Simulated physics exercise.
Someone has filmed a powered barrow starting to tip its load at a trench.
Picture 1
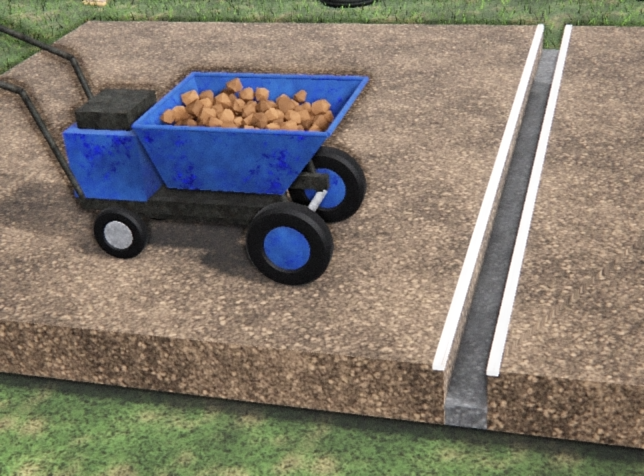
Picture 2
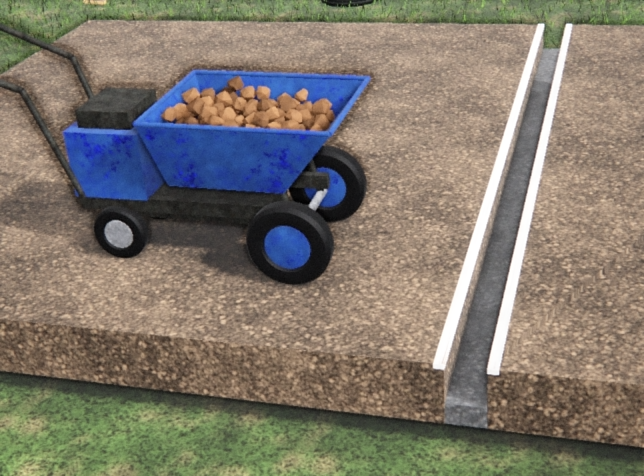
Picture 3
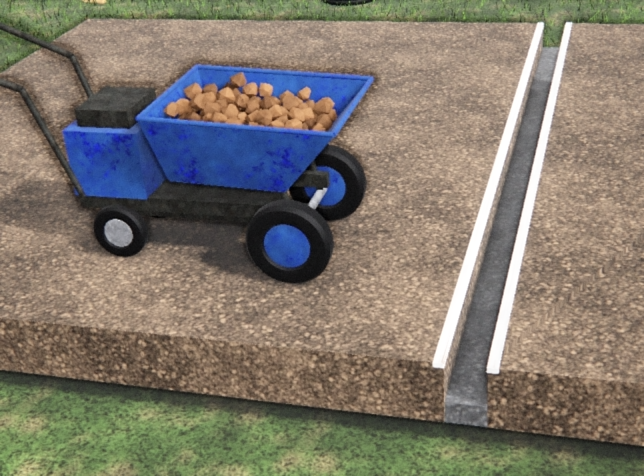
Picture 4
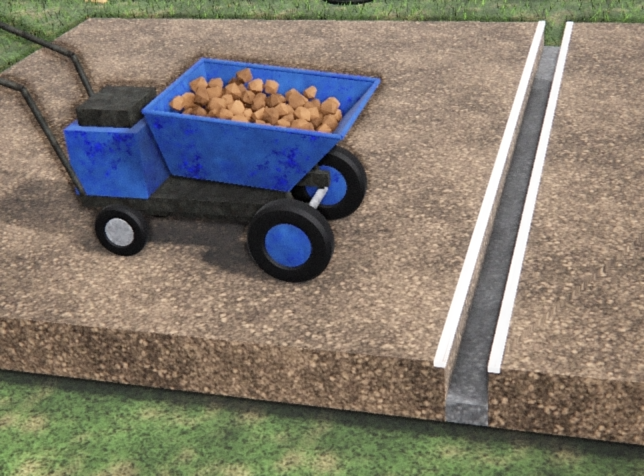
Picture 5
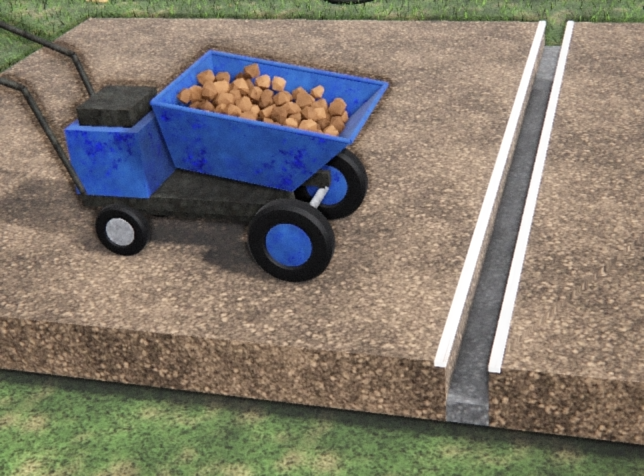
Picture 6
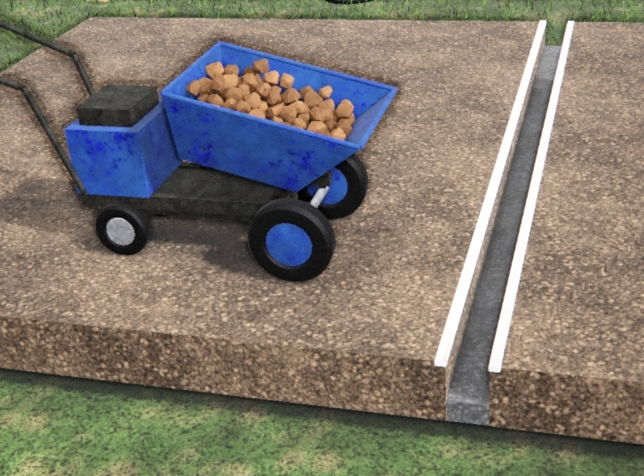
The clip opens on a blue powered barrow heaped with brown clods, standing level on a slab of earth to the left of a narrow, white-edged trench. The skip then tilts gradually, its rear rising and its front lip shifting slightly right, until it leans a little toward the trench.
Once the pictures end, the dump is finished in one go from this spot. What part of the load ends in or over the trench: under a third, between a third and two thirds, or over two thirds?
The trench takes from one third to two thirds.
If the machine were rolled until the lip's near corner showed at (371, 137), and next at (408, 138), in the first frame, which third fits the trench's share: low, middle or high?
At the first place the middle third, at the second less than a third.
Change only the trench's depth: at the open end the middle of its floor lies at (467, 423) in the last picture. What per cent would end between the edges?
About 60 per cent.
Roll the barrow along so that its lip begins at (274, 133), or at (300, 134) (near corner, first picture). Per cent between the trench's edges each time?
In turn 30 and 40 in a hundred.
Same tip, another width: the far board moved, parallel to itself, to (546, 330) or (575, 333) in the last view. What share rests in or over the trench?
The first gives 70 %, the second 80 %.
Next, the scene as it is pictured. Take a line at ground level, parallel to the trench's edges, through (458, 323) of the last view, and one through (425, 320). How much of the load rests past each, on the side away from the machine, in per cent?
First some 60, then 80 per cent.
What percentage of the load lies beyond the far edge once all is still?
Near 15 %.
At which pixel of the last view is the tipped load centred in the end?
Around (490, 255).
Just after the last frame, skip tipped steeply; every one in the skip.
A moment on, skip tipped steeply; the larger part in the skip; about a tenth short of the trench; about a tenth in or heaped over the trench; just a few falling.
Further on, skip tipped right over; roughly a quarter in the skip; roughly a quarter short of the trench; roughly a third in or heaped over the trench; about a tenth beyond it; just a few falling.
When it is over, skip tipped right over; about a tenth in the skip; roughly a quarter short of the trench; roughly half in or heaped over the trench; roughly a quarter beyond it.
